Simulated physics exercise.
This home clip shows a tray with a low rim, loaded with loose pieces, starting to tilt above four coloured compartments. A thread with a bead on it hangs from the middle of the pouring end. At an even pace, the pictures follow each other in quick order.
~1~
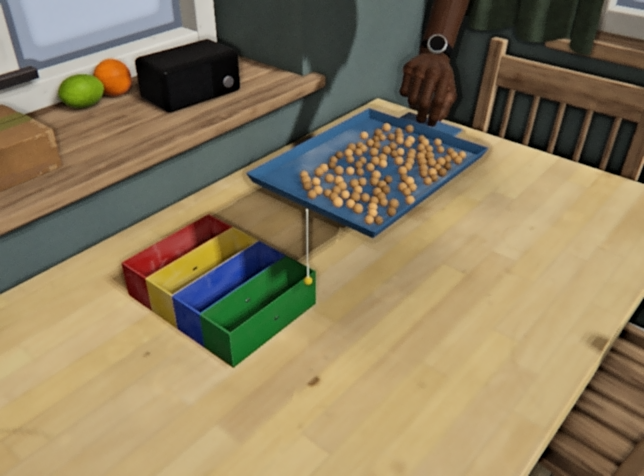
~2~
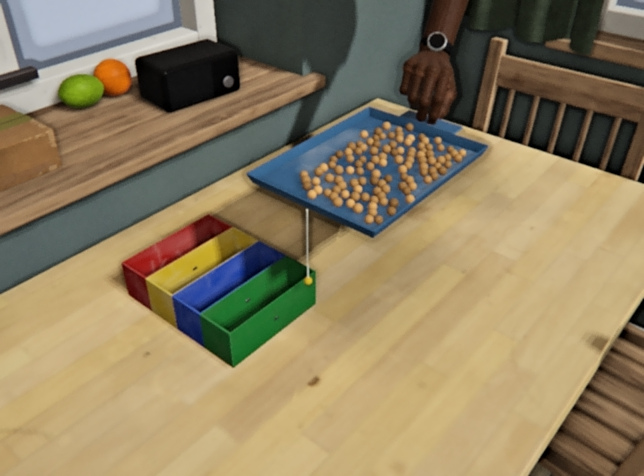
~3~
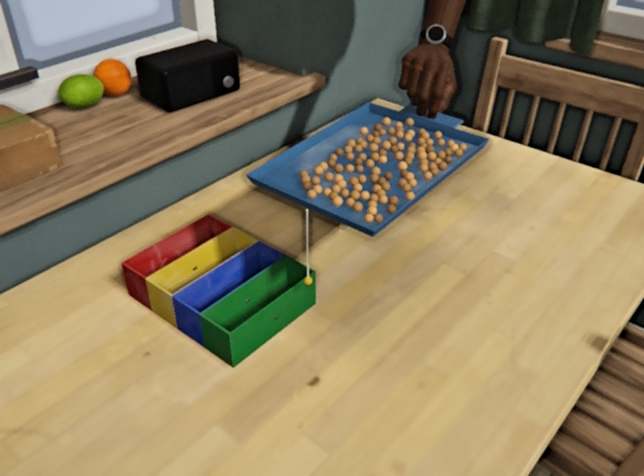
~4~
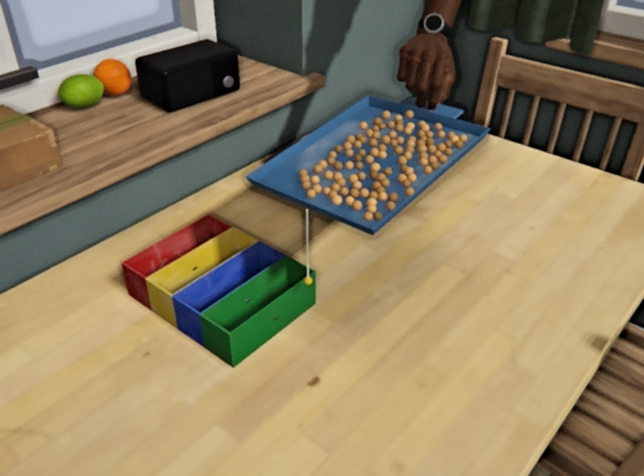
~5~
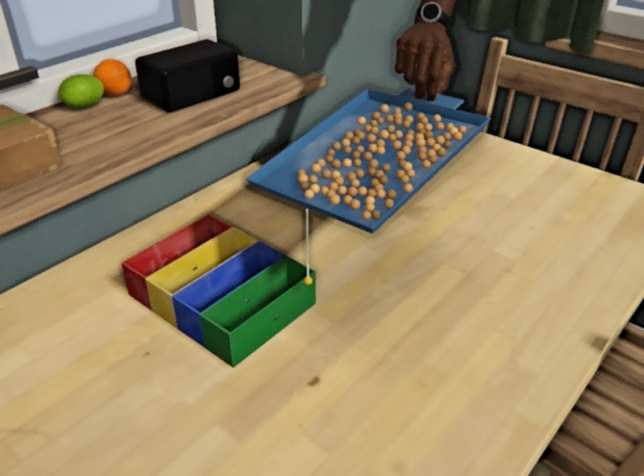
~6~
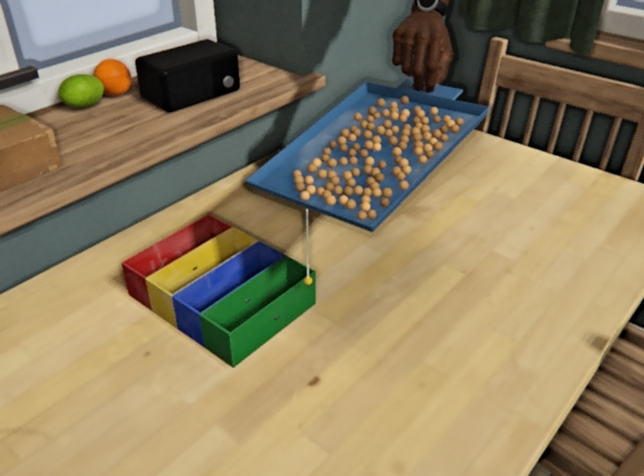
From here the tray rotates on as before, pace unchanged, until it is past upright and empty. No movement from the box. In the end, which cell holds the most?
The blue cell holds the most.
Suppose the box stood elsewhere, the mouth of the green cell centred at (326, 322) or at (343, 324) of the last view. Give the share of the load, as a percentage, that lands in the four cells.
It comes to about 90 per cent the first time and about 80 per cent the second.
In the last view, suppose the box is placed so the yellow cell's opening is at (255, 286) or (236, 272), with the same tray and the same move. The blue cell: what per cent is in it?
I'd expect some 10 percent, and then some 30 percent.
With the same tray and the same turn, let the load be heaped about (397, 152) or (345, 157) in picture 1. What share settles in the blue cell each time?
It would be roughly 60 per cent for the first and roughly 60 per cent for the second.
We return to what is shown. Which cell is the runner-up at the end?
Number two is the cell in green.
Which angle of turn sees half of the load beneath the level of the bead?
The tilt then is about 70°.
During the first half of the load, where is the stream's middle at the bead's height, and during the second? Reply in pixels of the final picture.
The opening part goes through (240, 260); what follows goes through (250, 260).
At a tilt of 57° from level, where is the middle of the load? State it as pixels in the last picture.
(270, 198).
Just after the last frame, tray tipped steeply; roughly two thirds on the tray; about a tenth in the blue cell; about a tenth in the green cell; about a tenth in the yellow cell; just a few in the red cell; about a tenth falling or outside the box.
A moment on, tray tipped right over; roughly half in the blue cell; roughly a quarter in the green cell; about a tenth in the yellow cell; just a few in the red cell; about a tenth falling or outside the box.
Further on, tray tipped past a quarter turn; roughly half in the blue cell; roughly a quarter in the green cell; about a tenth in the yellow cell; just a few in the red cell; about a tenth falling or outside the box.
When it is over, tray tipped past a quarter turn; roughly half in the blue cell; roughly a quarter in the green cell; about a tenth in the yellow cell; just a few in the red cell; about a tenth outside the box.
